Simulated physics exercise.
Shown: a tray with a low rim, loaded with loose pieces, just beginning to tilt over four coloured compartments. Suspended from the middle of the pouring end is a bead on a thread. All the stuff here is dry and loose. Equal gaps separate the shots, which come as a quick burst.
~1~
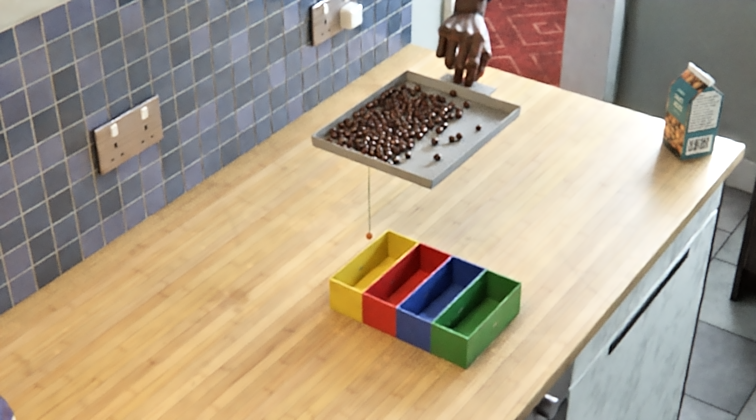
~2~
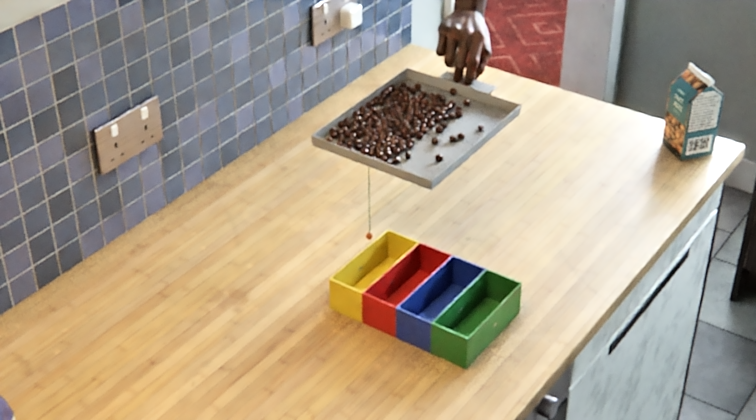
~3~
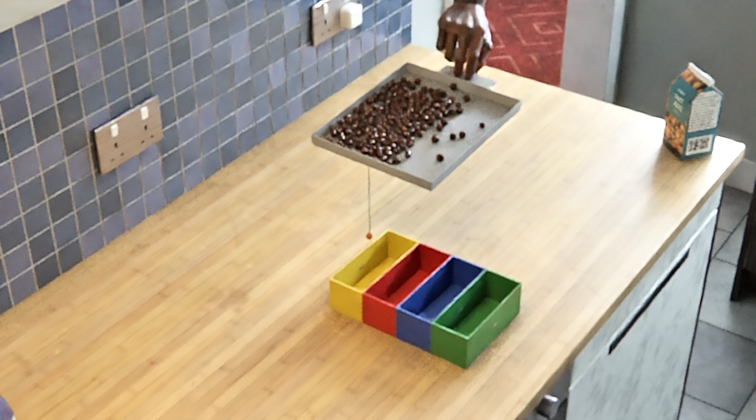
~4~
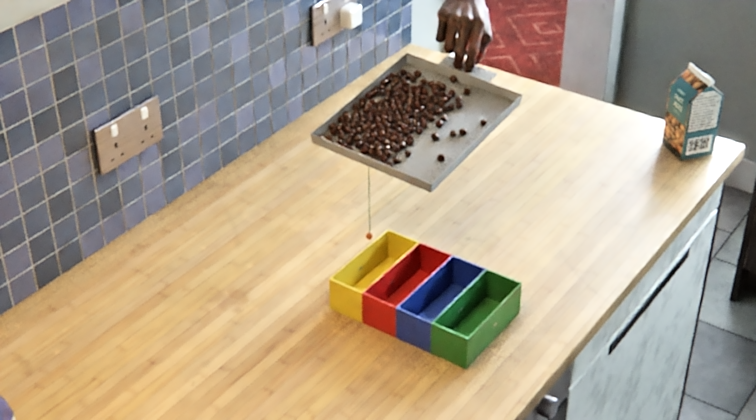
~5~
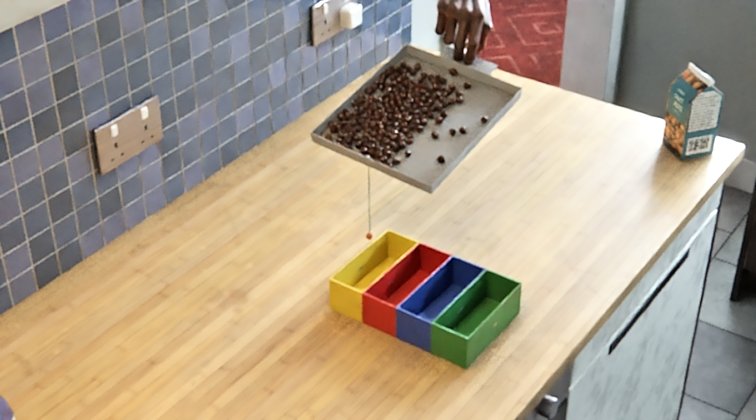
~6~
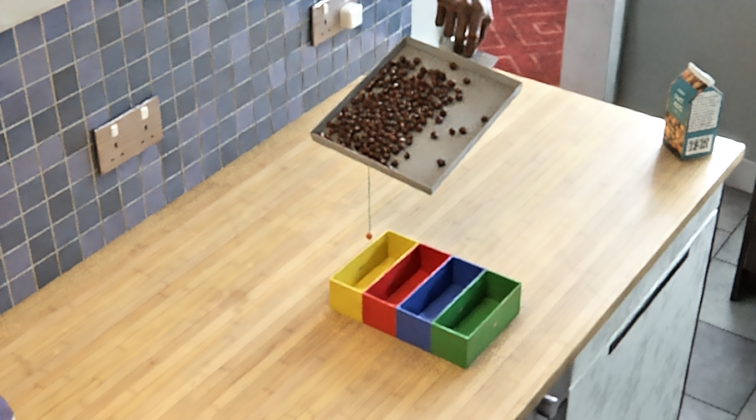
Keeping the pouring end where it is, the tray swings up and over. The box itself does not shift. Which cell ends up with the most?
The red cell.
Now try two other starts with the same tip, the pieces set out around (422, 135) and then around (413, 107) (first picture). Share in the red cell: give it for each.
You'd get 60 % the first time and 60 % the second.
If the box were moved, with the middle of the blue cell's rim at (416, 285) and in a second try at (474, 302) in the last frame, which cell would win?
Well, the first time it's the cell in blue, and the second time it's the cell in yellow.
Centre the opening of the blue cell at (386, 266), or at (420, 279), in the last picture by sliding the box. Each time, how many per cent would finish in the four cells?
You'd get near 90 percent first and near 90 percent next.
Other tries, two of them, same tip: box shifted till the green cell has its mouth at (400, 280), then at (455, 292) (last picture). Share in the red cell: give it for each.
In order, 0 % and 30 %.
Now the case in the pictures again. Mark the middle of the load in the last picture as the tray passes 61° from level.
Somewhere about (395, 143).
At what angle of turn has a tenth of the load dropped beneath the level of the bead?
Reading: Some 95°.
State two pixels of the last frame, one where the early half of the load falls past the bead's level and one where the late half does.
(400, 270) for the early half, (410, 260) for the late half.
Shortly afterwards, tray tipped steeply; all but a few on the tray; only a few in the red cell; only a few in the blue cell; only a few falling or outside the box.
Next, tray tipped past a quarter turn; near a quarter on the tray; near a third in the red cell; a little in the yellow cell; a little in the blue cell; only a few in the green cell; near a quarter falling or outside the box.
Some moments later, tray tipped past a quarter turn; near two thirds in the red cell; near a quarter in the yellow cell; a little in the blue cell; only a few in the green cell; a little falling or outside the box.
In the end, tray tipped past a quarter turn; near two thirds in the red cell; near a quarter in the yellow cell; a little in the blue cell; only a few in the green cell; a little outside the box.
